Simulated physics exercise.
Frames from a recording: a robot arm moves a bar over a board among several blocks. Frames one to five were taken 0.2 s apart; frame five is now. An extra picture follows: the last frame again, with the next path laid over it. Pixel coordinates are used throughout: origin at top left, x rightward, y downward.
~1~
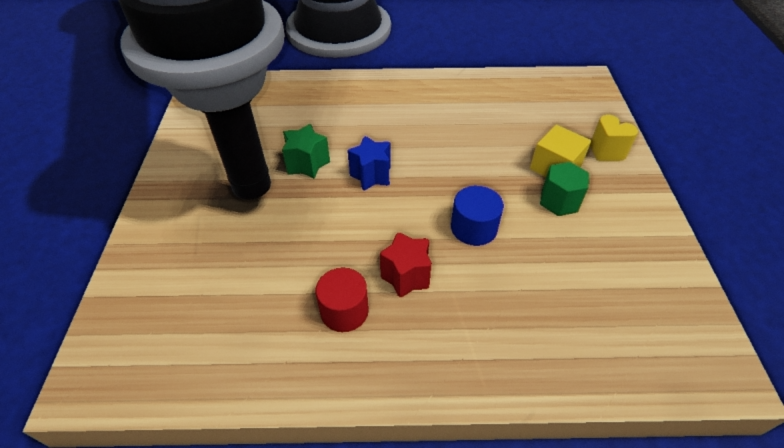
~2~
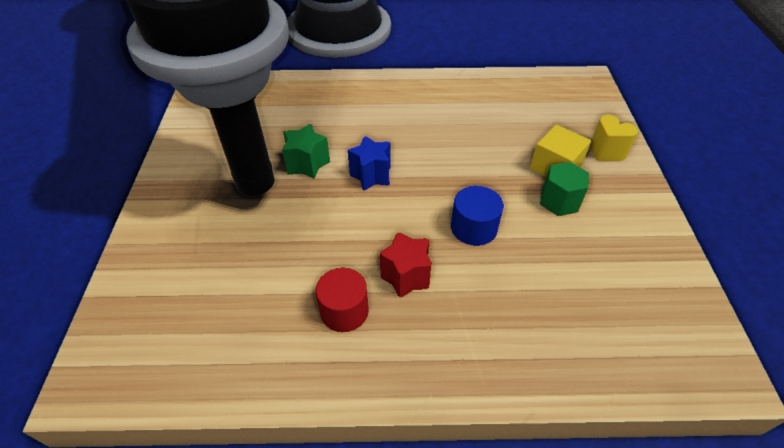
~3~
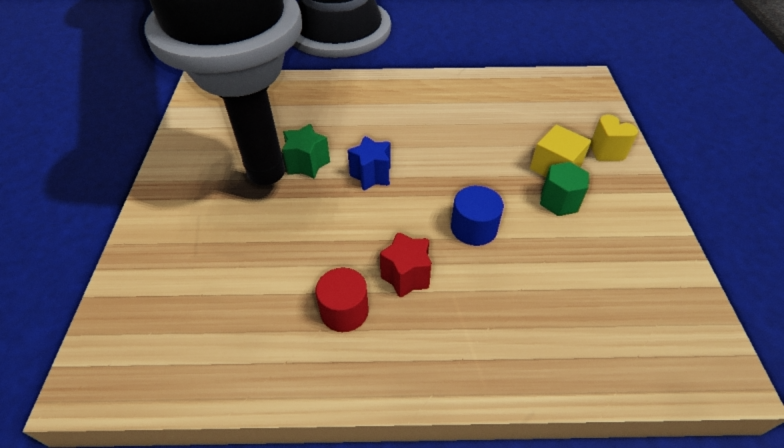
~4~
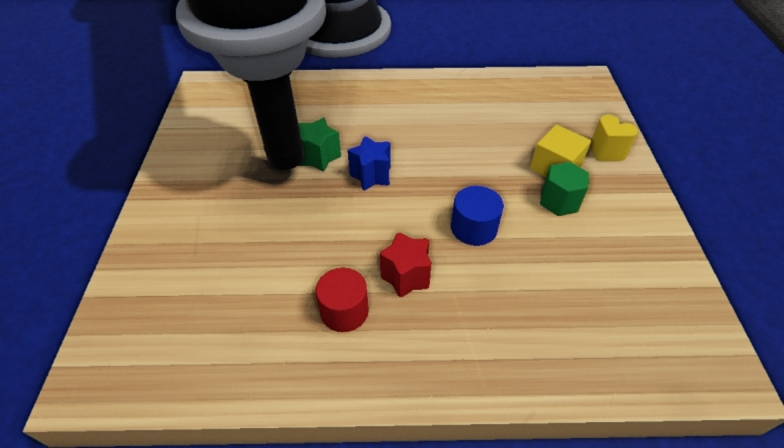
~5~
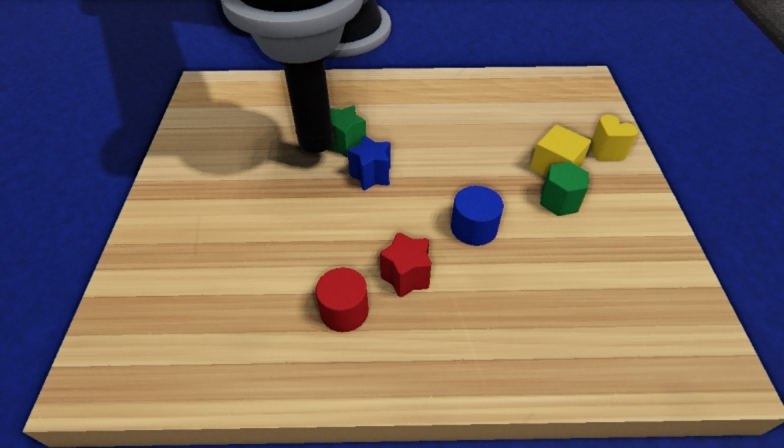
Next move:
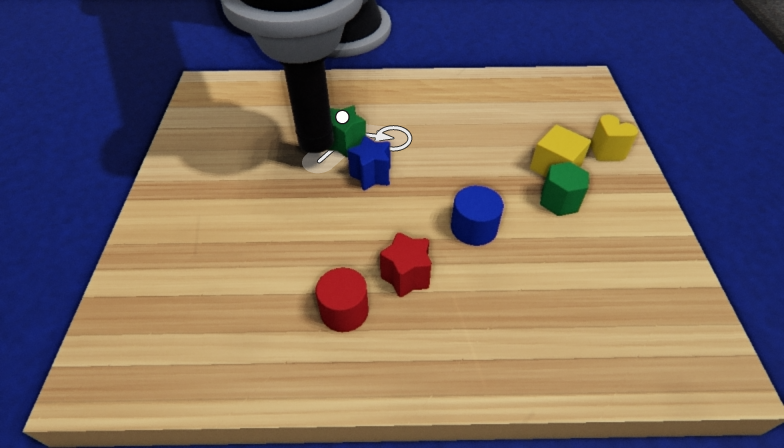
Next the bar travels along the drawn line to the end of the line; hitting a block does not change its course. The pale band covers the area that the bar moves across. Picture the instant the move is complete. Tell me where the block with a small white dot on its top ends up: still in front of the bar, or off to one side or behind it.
Slipped loose.
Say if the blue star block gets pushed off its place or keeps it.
Answer: Unmoved.
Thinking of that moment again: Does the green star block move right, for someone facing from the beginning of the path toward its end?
I believe not.
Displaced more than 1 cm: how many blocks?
I'd put the number at one.
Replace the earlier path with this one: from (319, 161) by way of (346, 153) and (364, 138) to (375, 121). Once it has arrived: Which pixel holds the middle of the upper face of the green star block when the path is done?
It will end up at (385, 79).
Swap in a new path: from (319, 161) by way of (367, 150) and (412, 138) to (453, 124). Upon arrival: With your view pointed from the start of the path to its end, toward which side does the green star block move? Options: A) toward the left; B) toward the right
A: Toward the left.
The drawn path runs from (319, 161) through (339, 144) and (364, 135) to (394, 138); the dot is on the green star block.
The first path, step by step. One third of the way, bar (337, 125); green star block (361, 104), turned 20° clockwise.
Two thirds of the way, bar (364, 116); green star block (384, 94).
At the end, bar (393, 120); green star block (394, 93), turned 25° anticlockwise; blue star block not moved.
